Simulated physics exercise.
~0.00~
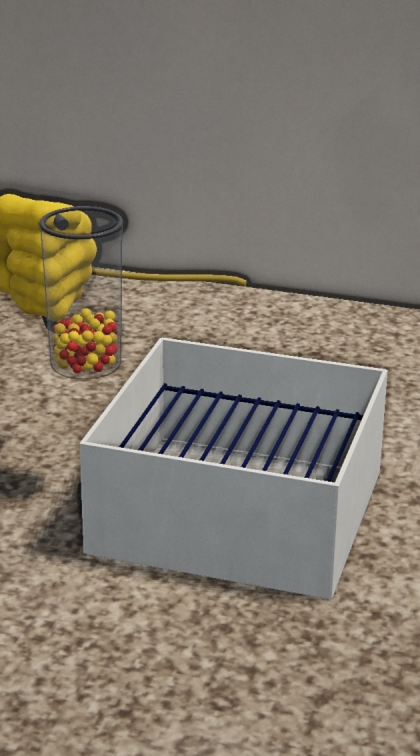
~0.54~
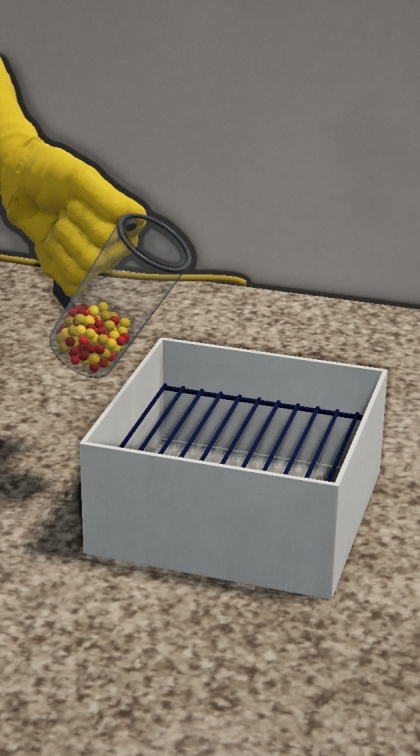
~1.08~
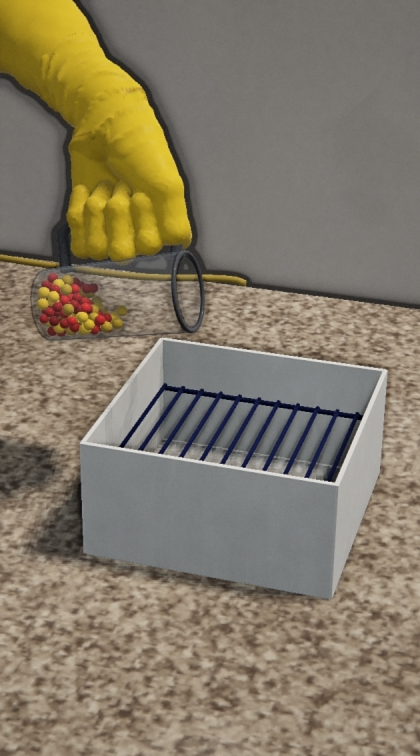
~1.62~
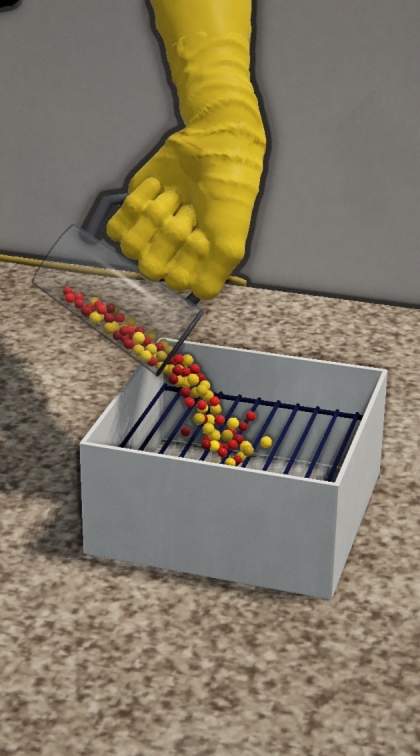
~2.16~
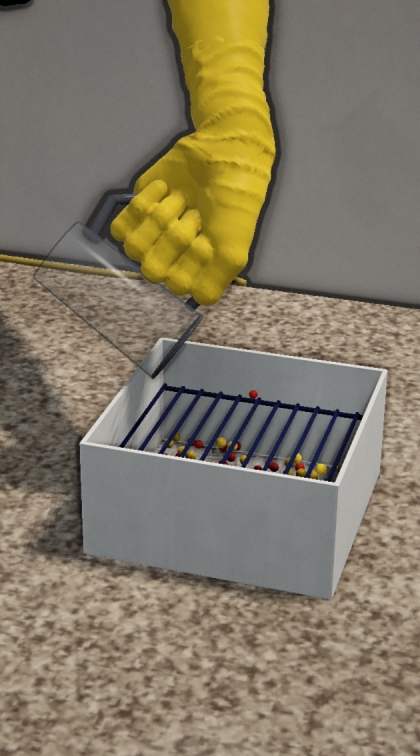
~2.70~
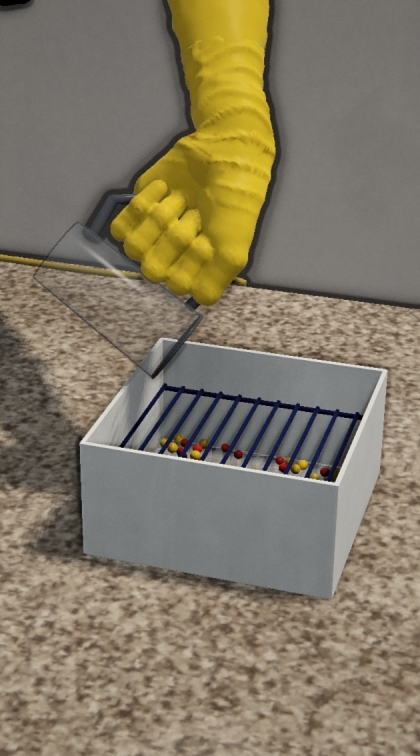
The clip opens on a yellow-gloved hand holding a clear cup of small red and yellow balls beside a pale, open box with a row of dark blue wires inside, on a speckled surface. The hand tilts the cup to the right until it lies on its side, with all the balls still in it. It then tips the cup further over the box, and the balls pour out in a stream onto the wires. Both colours drop through the gaps, leaving the cup empty. Finally, the red and yellow balls all rest below the wires while the hand keeps the cup tipped above.
